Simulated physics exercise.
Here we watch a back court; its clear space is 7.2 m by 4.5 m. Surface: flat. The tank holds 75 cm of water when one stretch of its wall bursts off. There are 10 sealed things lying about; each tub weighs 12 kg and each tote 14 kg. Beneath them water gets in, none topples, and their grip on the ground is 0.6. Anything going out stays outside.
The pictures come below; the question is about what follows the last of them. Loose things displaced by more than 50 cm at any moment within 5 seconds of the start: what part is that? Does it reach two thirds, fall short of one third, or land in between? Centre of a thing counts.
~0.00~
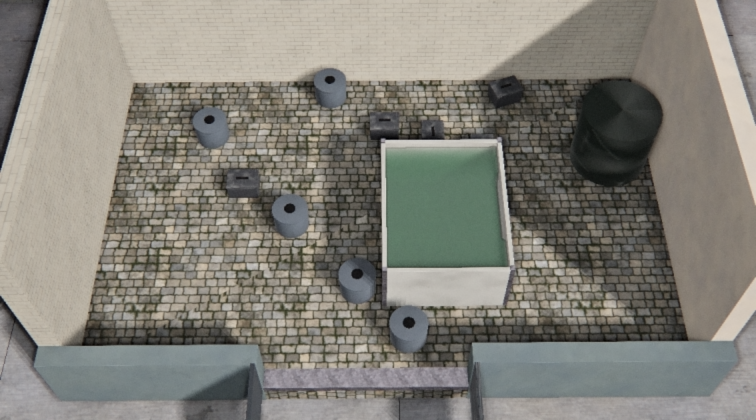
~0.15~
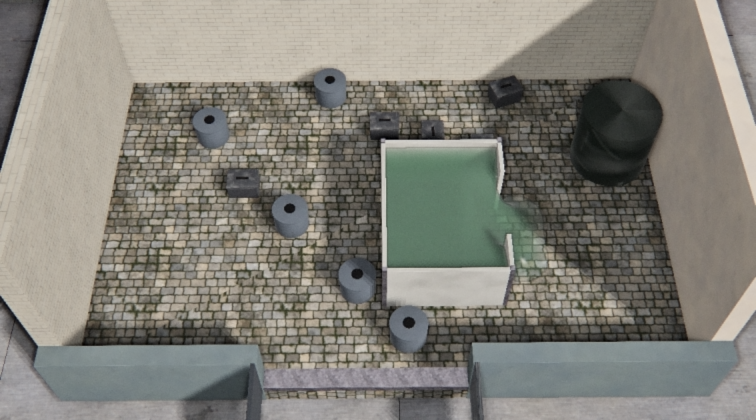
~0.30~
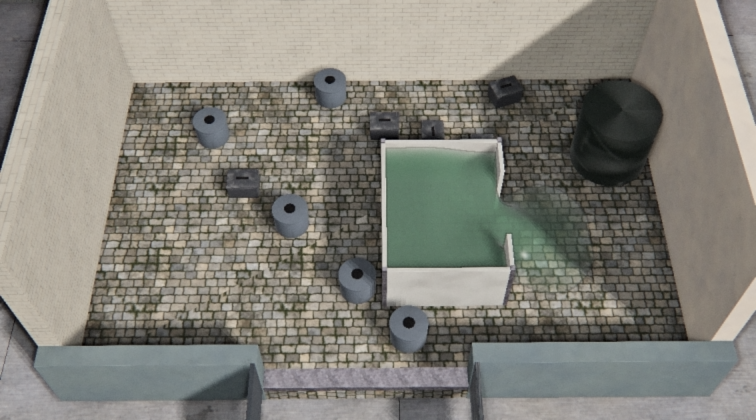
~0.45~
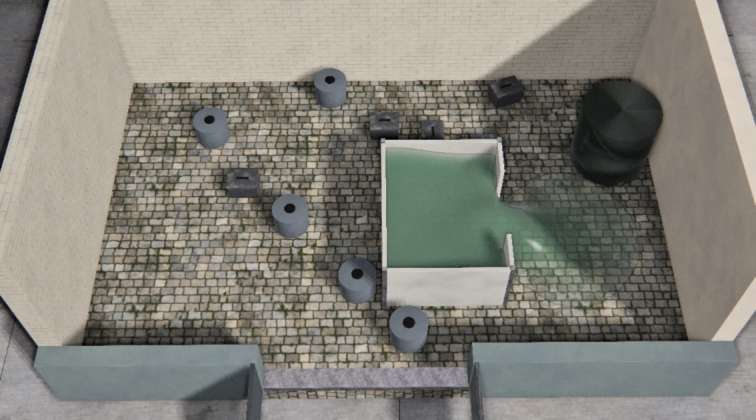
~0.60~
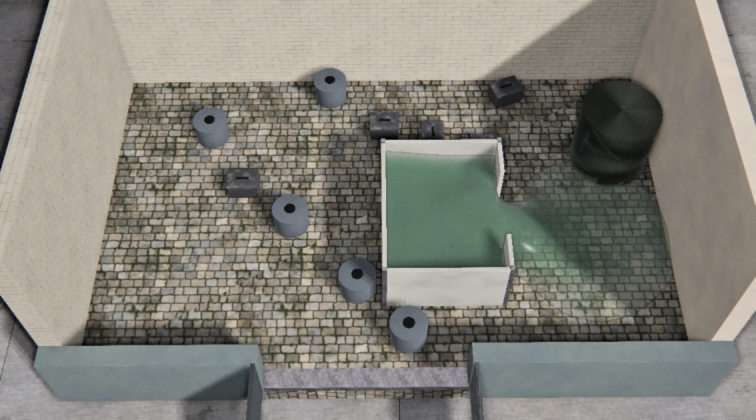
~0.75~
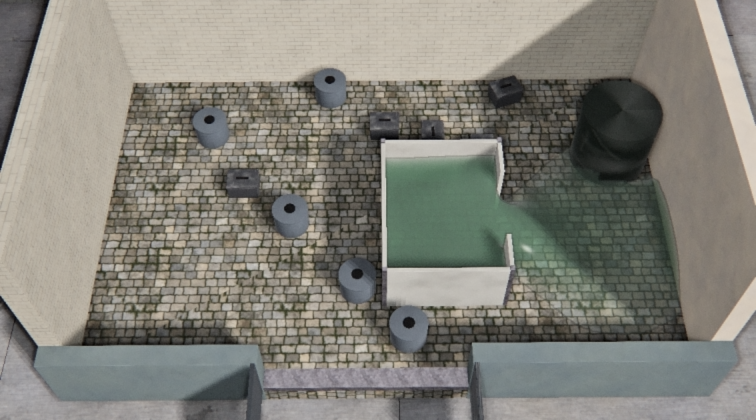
It falls short of one third.
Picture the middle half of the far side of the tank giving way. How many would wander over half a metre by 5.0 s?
The answer would then be 5.
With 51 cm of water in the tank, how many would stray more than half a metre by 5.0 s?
With that change, 1 of them.
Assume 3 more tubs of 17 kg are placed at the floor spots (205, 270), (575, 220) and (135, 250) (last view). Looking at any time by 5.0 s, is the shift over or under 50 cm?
One after another they come out inside the limit, above it, inside the limit.
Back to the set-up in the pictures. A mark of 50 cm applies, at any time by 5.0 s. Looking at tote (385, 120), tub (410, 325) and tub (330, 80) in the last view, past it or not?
In order: Not as far, farther and not as far.
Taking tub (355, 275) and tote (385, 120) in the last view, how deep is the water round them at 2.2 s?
Depths: Near 0 cm, then near 0 cm.
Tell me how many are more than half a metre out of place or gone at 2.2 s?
By then 0.
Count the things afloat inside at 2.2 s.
It comes to 0 of them.
After 1.1 s 0 of 10 are over 50 cm from their spots; 0 afloat.
After 2.2 s 0 of 10 are over 50 cm from their spots; 0 afloat.
After 3.5 s 1 of 10 are over 50 cm from their spots; 0 afloat.
After 5.0 s 2 of 10 are over 50 cm from their spots, and 2 have been at some point; 0 afloat.
